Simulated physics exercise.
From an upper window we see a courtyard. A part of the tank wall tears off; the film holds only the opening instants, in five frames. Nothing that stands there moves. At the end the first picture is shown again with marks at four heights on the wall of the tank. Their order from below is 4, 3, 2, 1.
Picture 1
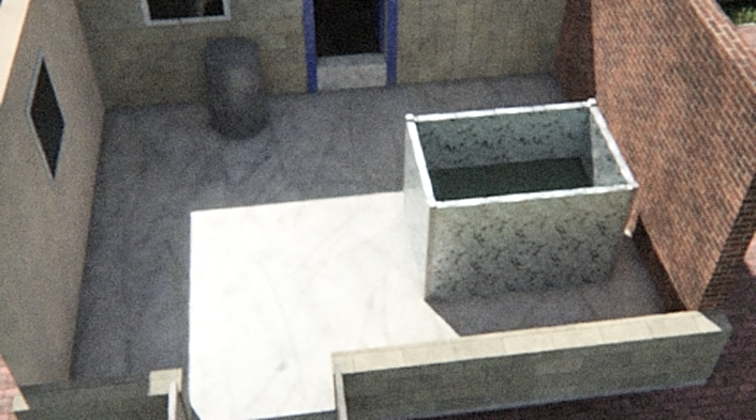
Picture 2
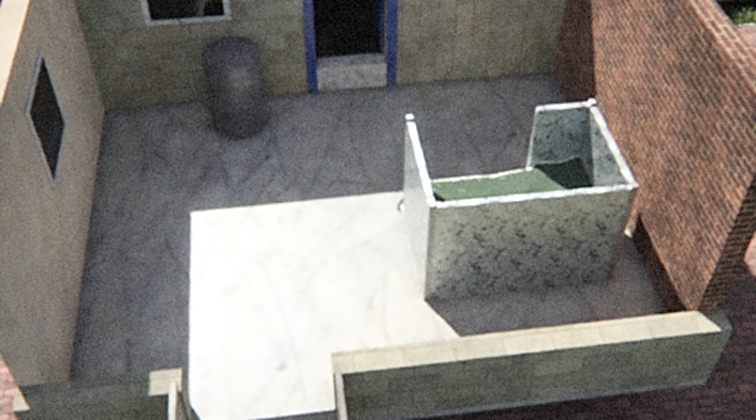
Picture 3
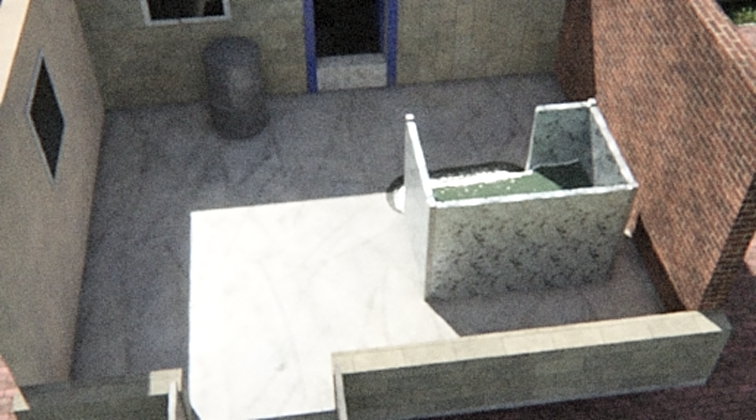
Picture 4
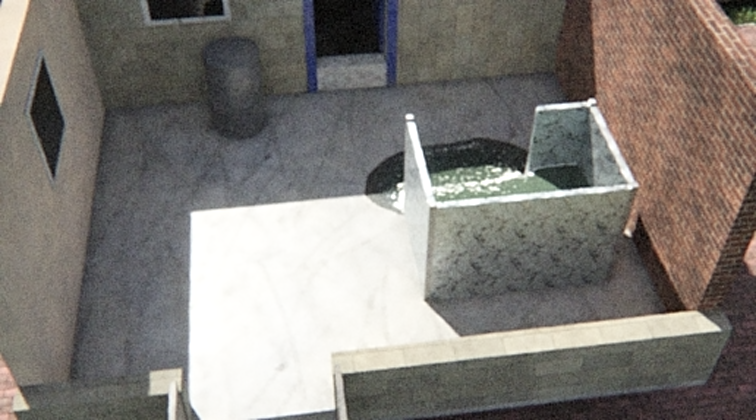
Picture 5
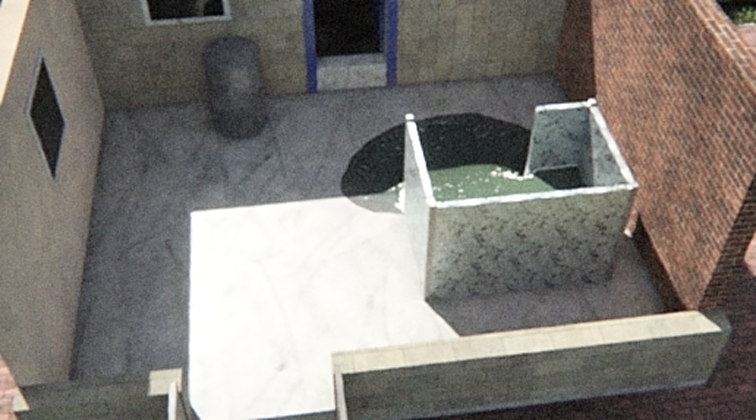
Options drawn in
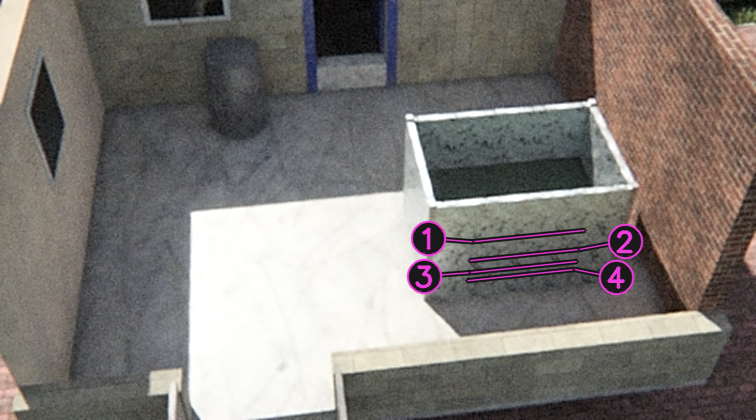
Water pouring from a stone tank as its back wall opens, spreading in a dark pool across the grey courtyard floor.
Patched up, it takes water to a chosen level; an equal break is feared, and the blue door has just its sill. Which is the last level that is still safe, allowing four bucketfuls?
Go for 1.
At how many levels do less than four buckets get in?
All of the four.
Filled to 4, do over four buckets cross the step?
No, not at all.
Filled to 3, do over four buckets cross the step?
No, that is safe.
In magenta, 1 at (528, 236); 2 at (525, 255); 3 at (522, 267); 4 at (521, 275); from the bottom up 4, 3, 2, 1.
With 1, a bucket or two gets in.
With 2, nothing gets over.
With 3, nothing gets over.
With 4, nothing gets over.
